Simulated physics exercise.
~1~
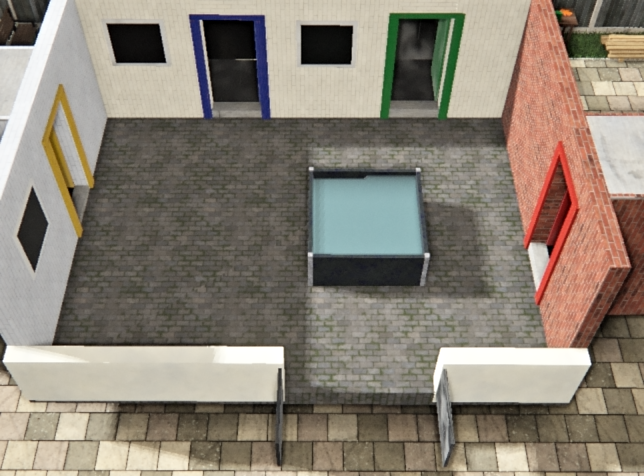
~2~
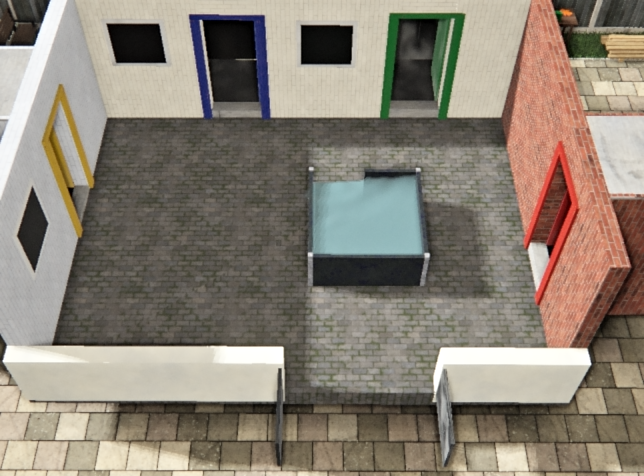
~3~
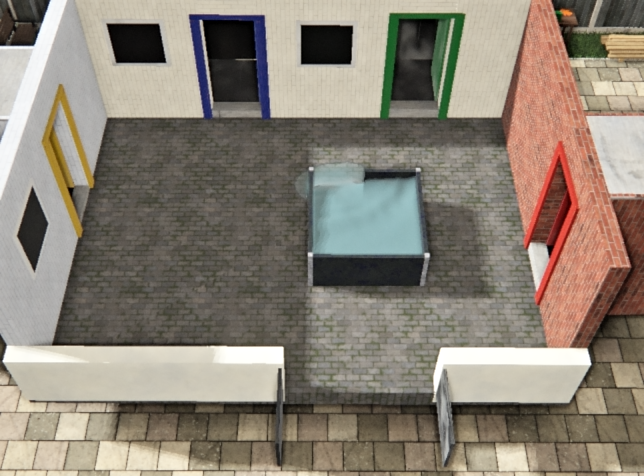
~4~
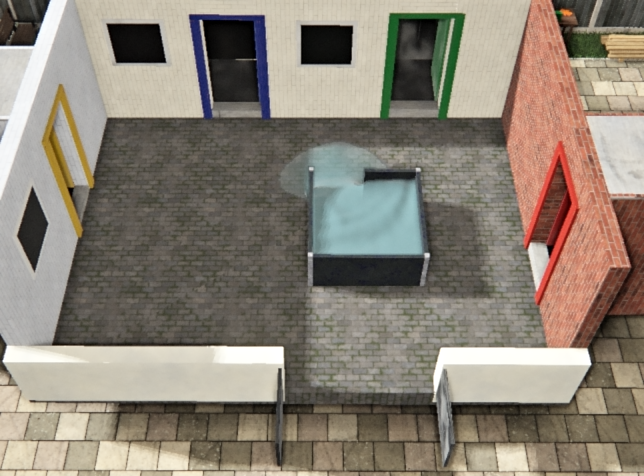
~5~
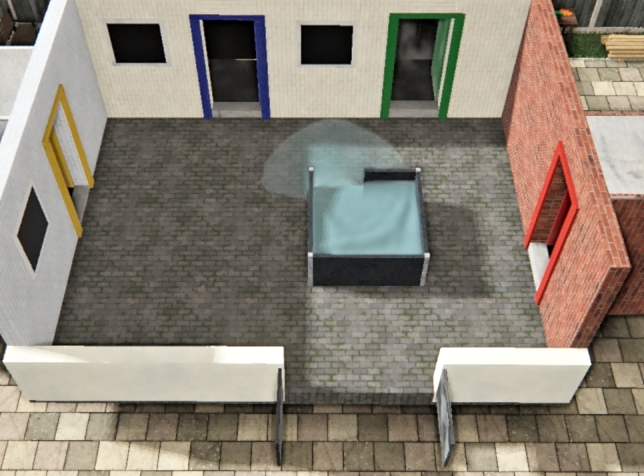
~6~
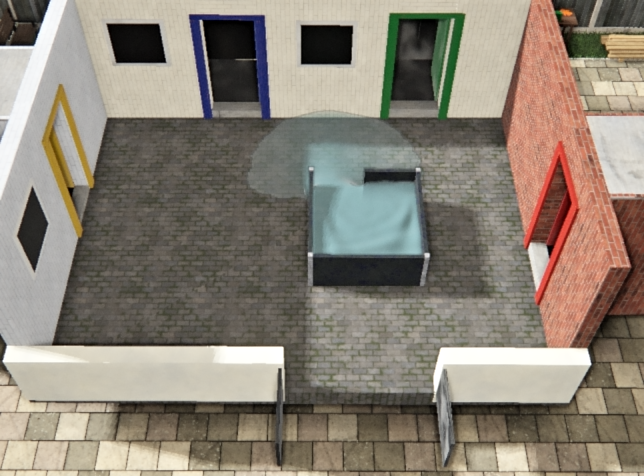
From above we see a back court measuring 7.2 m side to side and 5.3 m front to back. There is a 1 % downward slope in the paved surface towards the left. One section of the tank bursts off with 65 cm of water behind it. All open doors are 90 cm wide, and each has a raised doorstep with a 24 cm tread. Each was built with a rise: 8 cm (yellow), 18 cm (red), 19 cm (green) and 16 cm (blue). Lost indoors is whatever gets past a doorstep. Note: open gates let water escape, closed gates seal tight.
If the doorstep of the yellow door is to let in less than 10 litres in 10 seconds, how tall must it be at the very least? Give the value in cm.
At the very least, close to 7.5 cm.
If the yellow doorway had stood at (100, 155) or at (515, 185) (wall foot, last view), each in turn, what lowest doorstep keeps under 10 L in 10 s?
About 18 cm for the first and 5.5 cm for the second.
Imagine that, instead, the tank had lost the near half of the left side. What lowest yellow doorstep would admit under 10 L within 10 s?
That way, roughly 14.5 cm.
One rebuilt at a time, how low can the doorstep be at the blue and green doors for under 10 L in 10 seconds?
Some 13.5 cm for blue, some 11.0 cm for green.
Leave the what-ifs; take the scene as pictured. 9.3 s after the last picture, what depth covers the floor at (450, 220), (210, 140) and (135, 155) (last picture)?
Respectively 4 cm, 3 cm and 7 cm.
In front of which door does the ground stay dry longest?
Last: Red.
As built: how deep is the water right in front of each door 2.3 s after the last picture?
In cm: Yellow 5, red 0, green 11, blue 13.
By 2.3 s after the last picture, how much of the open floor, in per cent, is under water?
I'd estimate about 35 percent.
Then, 0.7 s after the last picture water covers 15 % of the floor, deepest (34 cm) near (325, 120); it has not reached the yellow door.
Then, 2.3 s after the last picture water covers 35 % of the floor, deepest (25 cm) near (116, 127); 5 cm at the yellow door, 0 litres in over its 8 cm doorstep.
Then, 9.3 s after the last picture water covers 90 % of the floor, deepest (10 cm) near (45, 377); 6 cm at the yellow door, 6 litres in over its 8 cm doorstep.
At the yellow door as built, the water peaked near 10 cm, 3.3 s after the last picture.
Run again over the same 10 s with other heights there, 16 litres in over 6.5 cm, 3 litres over 9 cm. The limit of 10 litres is kept from about 7.5 cm up.
